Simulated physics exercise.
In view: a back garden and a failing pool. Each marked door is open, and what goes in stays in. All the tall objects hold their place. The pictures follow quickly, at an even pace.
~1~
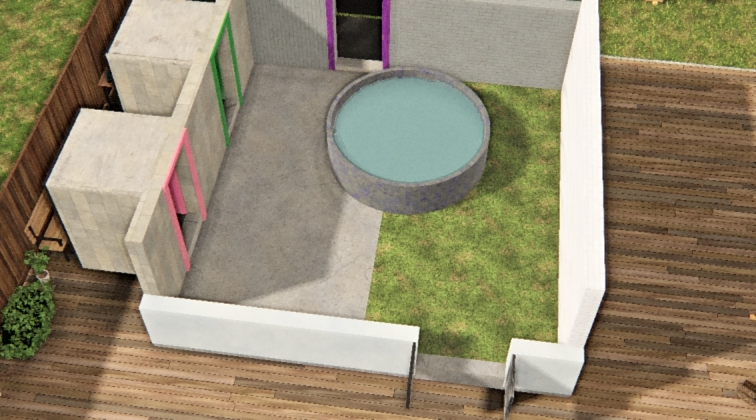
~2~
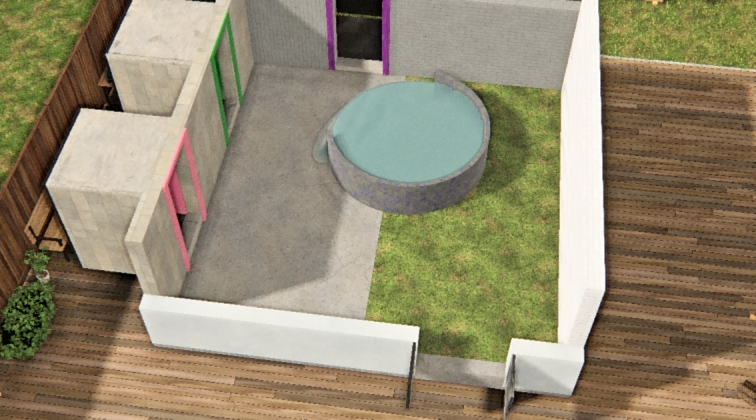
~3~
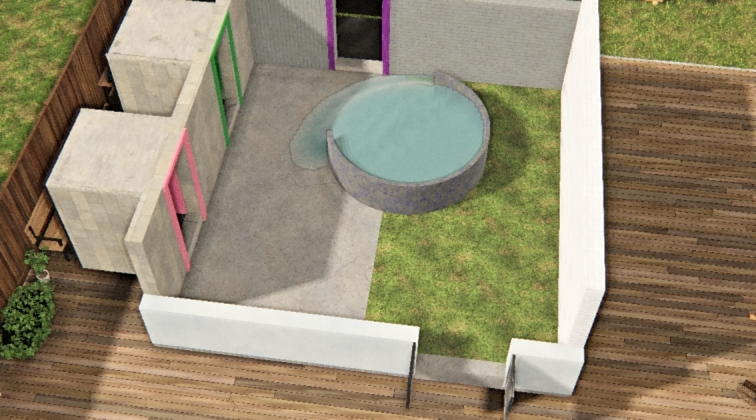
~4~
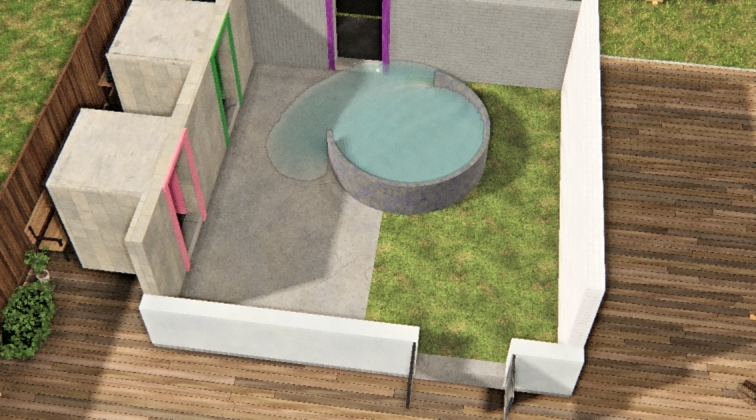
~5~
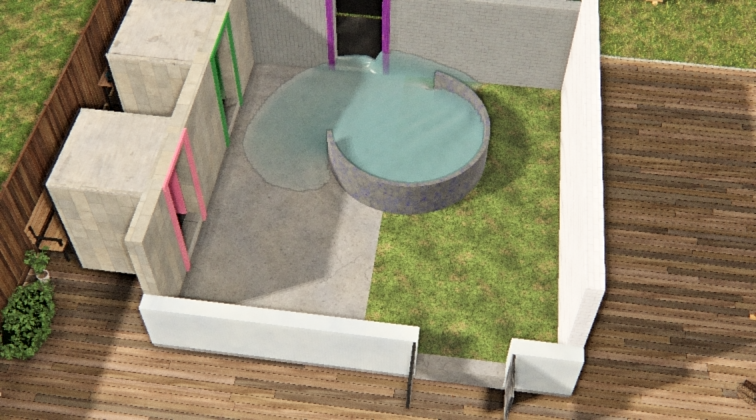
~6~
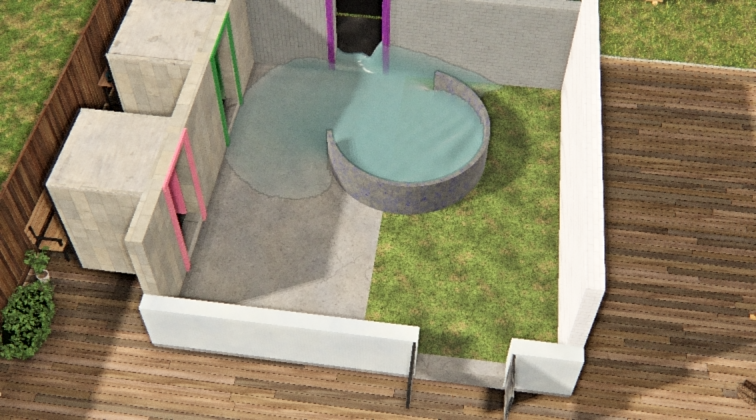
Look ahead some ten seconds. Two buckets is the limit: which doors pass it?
The green door floods; the purple door floods; the pink door holds within the limit.
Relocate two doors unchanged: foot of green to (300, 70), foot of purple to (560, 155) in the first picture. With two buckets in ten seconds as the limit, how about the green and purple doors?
In short: Green door takes more; purple door stays under.
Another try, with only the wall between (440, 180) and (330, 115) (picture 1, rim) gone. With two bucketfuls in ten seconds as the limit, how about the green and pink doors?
One by one: Green door lets less in, pink door lets more in.
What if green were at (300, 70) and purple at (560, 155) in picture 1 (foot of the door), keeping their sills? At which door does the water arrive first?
It is the door marked green.
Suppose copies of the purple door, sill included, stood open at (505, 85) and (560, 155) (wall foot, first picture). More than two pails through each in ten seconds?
In turn: Holds, lets less in.
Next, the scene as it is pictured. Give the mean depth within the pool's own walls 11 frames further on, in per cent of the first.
I make it 34 per cent.
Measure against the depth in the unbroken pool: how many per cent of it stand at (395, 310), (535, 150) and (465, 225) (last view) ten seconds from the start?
About 14, 14 and 16 per cent.
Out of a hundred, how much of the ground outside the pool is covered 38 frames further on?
I make it 95 per cent.
A moment on, water covers 30 % of the floor; the green door under two buckets in, the purple door far over two buckets in, the pink door not reached.
Next, water covers 40 % of the floor; the green door over two buckets in, the purple door far over two buckets in, the pink door wet at the sill, nothing in.
Then, water covers 65 % of the floor; the green door far over two buckets in, the purple door far over two buckets in, the pink door wet at the sill, nothing in.
Later, water covers 95 % of the floor; the green door far over two buckets in, the purple door far over two buckets in, the pink door wet at the sill, nothing in.
In the end, water covers 100 % of the floor; the green door far over two buckets in, the purple door far over two buckets in, the pink door wet at the sill, nothing in.
